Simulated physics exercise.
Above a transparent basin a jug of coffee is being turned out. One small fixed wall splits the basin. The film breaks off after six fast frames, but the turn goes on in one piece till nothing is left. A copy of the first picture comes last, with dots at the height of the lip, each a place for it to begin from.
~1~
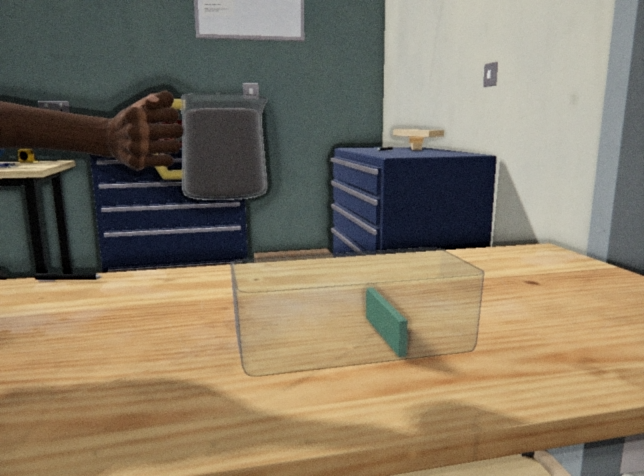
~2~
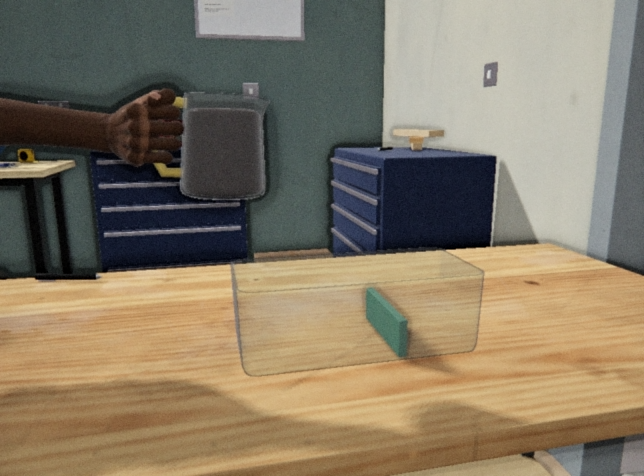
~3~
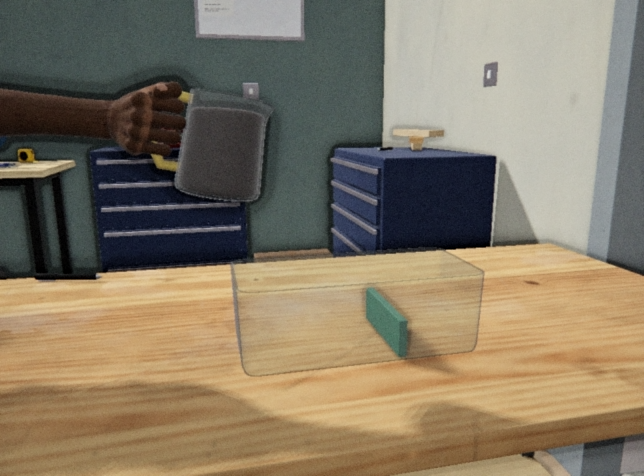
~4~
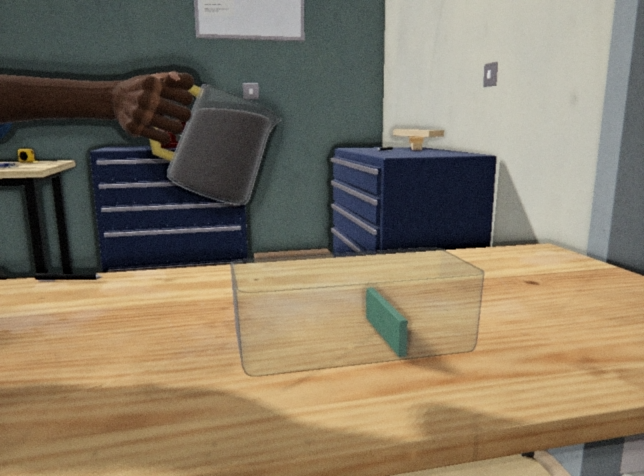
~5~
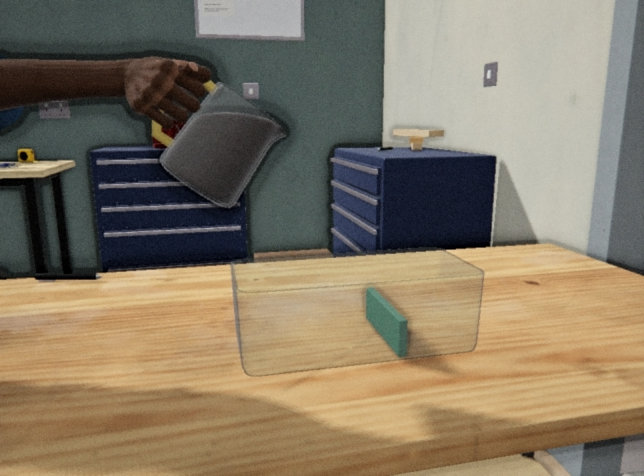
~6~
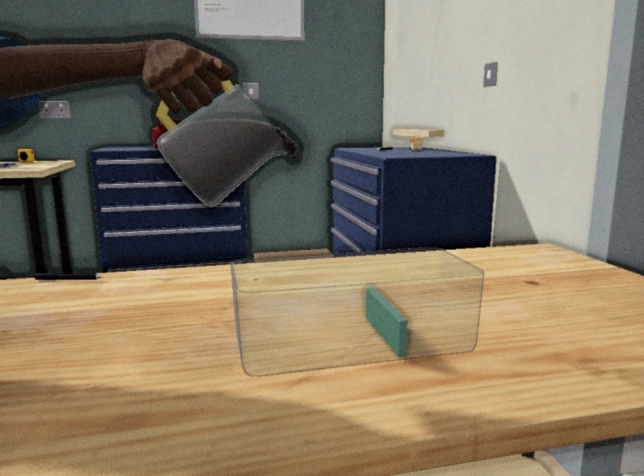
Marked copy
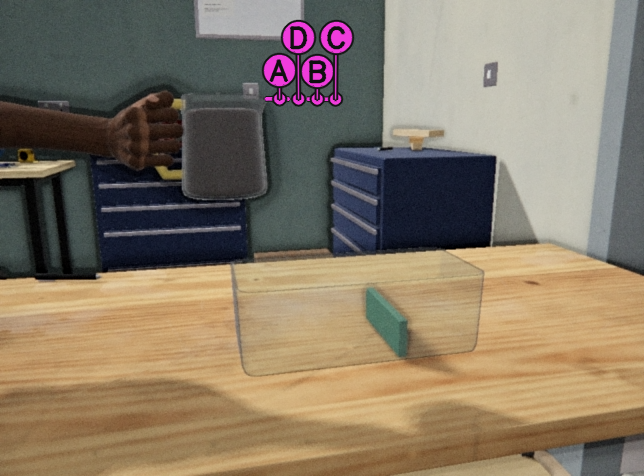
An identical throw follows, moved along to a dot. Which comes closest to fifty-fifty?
Place C does it best.
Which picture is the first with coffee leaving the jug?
In picture 6.
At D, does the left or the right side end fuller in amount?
The left one.
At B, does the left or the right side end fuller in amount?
More ends on the left.
In magenta, A at (279, 98); B at (317, 99); C at (335, 99); D at (298, 99).
Choosing A, about 86 % ends left of the wall and 6 % right of it; 8 % is lost outside.
Choosing B, about 79 % ends left of the wall and 10 % right of it; 11 % is lost outside.
Choosing C, about 50 % ends left of the wall and 46 % right of it; 4 % is lost outside.
Choosing D, about 85 % ends left of the wall and 4 % right of it; 11 % is lost outside.
